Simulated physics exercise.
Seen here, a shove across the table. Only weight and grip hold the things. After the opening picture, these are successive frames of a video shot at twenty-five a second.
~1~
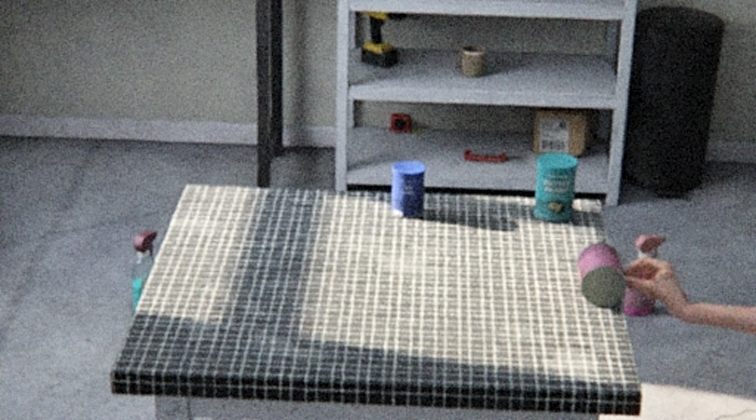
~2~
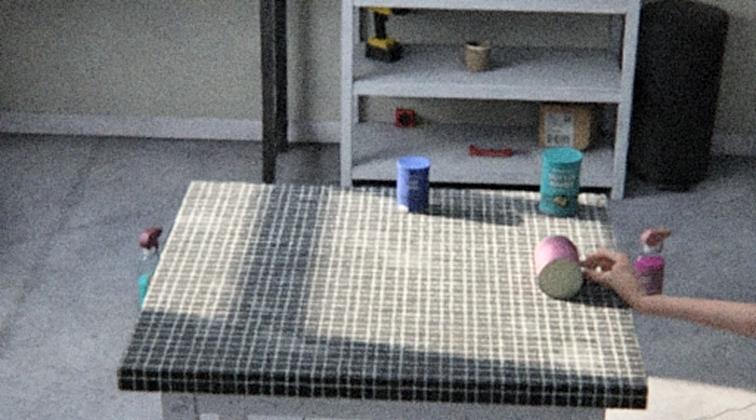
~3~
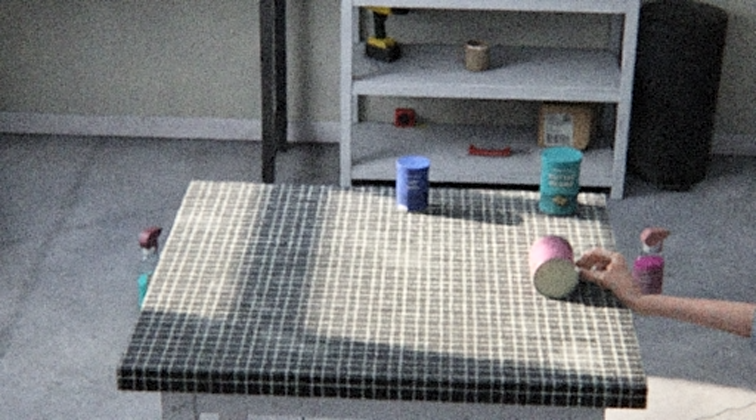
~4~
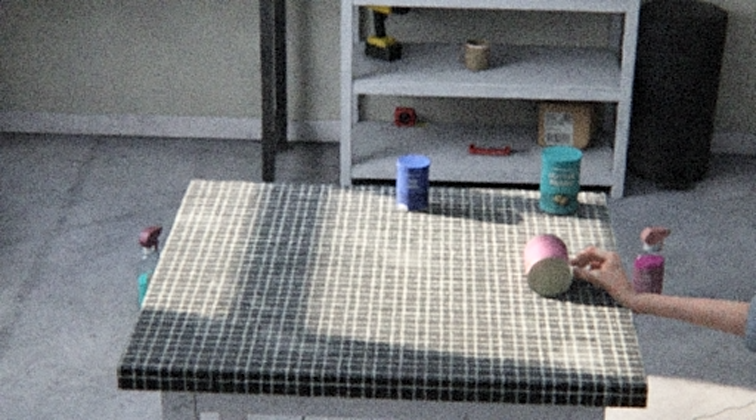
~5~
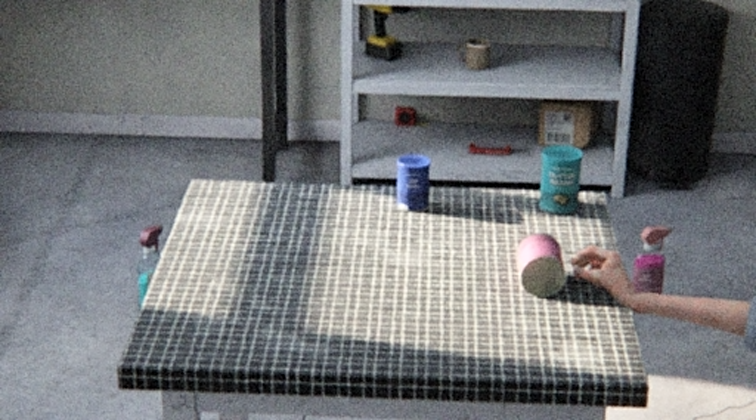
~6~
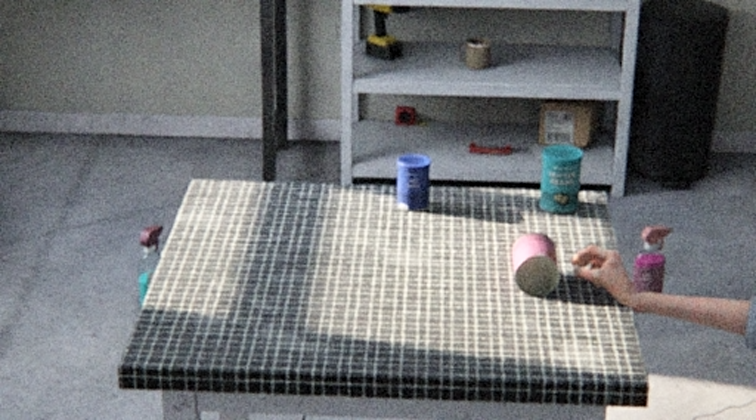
A pink tin lying on its side is pushed leftward by a hand across the tiled table, near a blue tin and a teal tin. The hand then stays near the right edge as a gap opens, and the pink tin rolls a little farther left, away from the fingers.
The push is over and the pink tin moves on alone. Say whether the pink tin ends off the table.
The pink tin stays on the table.
Then, 0.10 s after the last picture, pink tin rolled a little near (522, 264).
Then, 0.20 s after the last picture, pink tin rolled about its own width near (513, 263).
Then, 0.30 s after the last picture, pink tin rolled about its own width near (506, 263).
Then, 0.50 s after the last picture, pink tin rolled about its own width near (502, 263).
At rest, moved from the start, pink tin. Seen from the same camera at the end, pink tin near (502, 263).
